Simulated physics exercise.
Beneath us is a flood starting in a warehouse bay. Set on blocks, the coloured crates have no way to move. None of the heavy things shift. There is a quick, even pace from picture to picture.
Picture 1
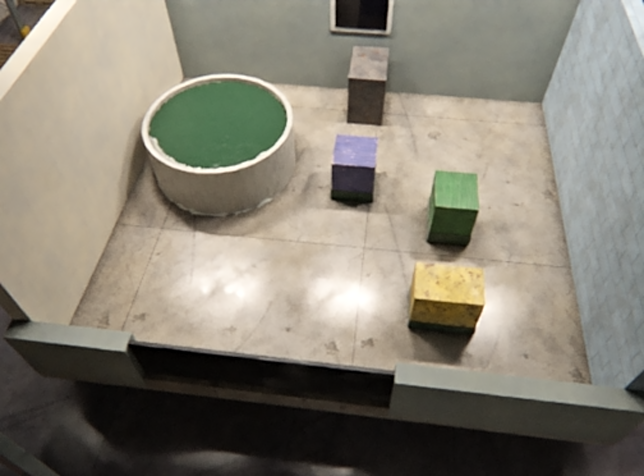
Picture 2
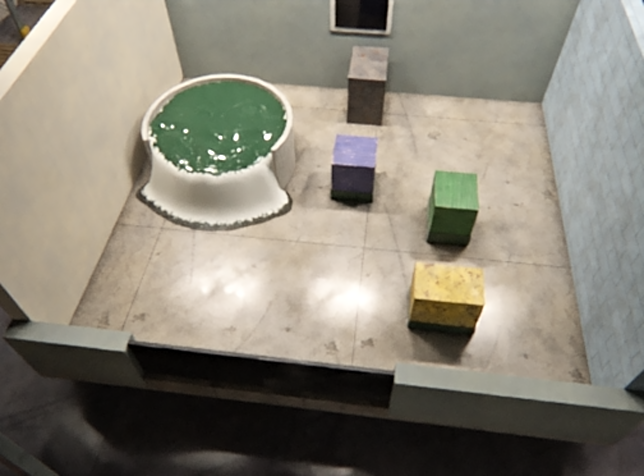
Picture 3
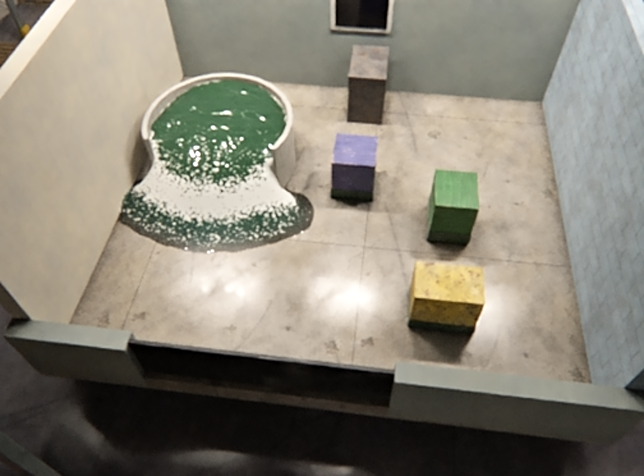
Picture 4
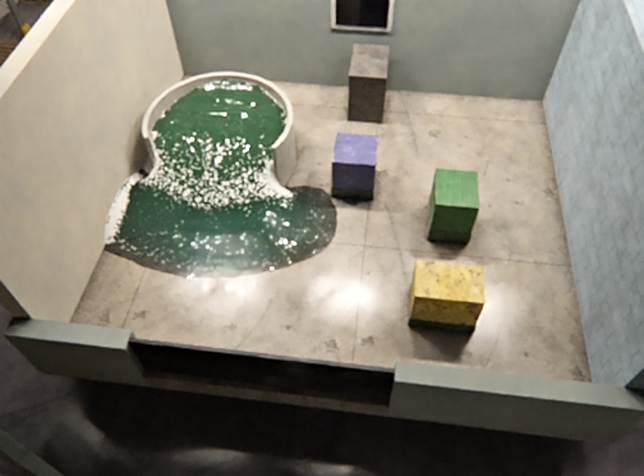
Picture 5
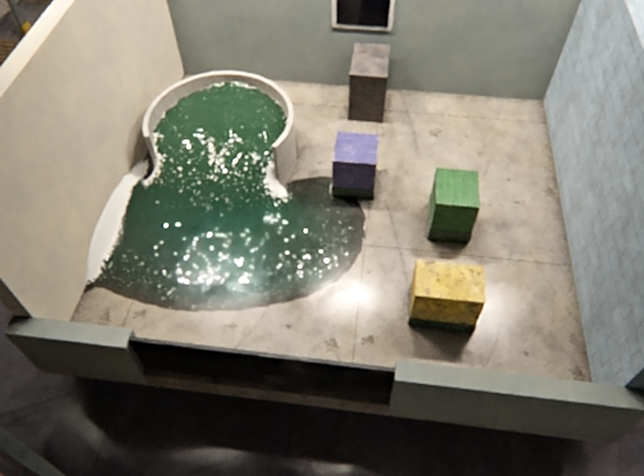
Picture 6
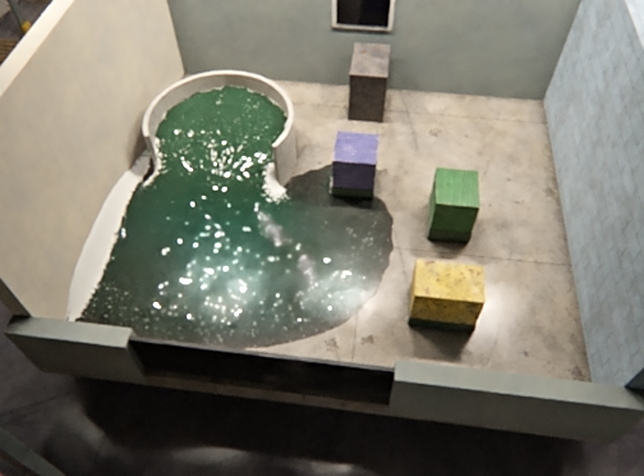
The clip opens on a walled bay with a round pool of still green water at left and four coloured crates standing at centre and right. Water pours from the pool's front, then spreads quickly across the floor, reaching the left wall, the purple crate and the low front wall while the crates stay still.
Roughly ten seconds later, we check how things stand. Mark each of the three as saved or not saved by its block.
Blue crate - saved; green crate - saved; yellow crate - not saved.
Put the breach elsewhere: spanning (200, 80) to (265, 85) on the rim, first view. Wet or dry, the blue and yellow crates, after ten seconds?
My take: The blue crate gets flooded, while the yellow crate stays clear.
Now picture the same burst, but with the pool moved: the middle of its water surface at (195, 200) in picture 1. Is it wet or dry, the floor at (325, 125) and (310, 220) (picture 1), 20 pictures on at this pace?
The first spot is not reached, while the second is not reached.
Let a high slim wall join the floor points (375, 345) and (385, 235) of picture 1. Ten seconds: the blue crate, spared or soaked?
The way I see it, the blue crate is inundated.
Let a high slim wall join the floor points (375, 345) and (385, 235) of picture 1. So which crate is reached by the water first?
It's the blue one.
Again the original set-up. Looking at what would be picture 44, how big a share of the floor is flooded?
It should be close to 95 %.
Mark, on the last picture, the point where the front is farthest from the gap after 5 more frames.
The front should reach about (478, 396).
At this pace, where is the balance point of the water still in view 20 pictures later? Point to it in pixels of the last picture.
Roughly (287, 271).
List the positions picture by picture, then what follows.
Still water in the pool at (219, 124), in the first picture.
Water pours out at (207, 200) and has run to (143, 191), in the second picture.
Water pours out at (208, 200) and has run to (306, 208), in the third picture.
Water pours out at (209, 202) and has run to (325, 241), in the fourth picture.
Water pours out at (209, 201) and has run to (353, 249), in the fifth picture.
The front is at (365, 293), out from the gap at (209, 201), in the sixth picture.
A moment on, water covers 45 % of the floor; the blue crate water round its plinth, the green crate water round its plinth, the yellow crate water round its plinth.
Next, water covers 50 % of the floor; the blue crate water round its plinth, the green crate water round its plinth, the yellow crate water round its plinth.
Then, water covers 60 % of the floor; the blue crate water round its plinth, the green crate water round its plinth, the yellow crate water round its plinth.
Later, water covers 95 % of the floor; the blue crate water round its plinth, the green crate water round its plinth, the yellow crate water round its plinth.
In the end, water covers 100 % of the floor; the blue crate stayed above the water, the green crate stayed above the water, the yellow crate was topped.
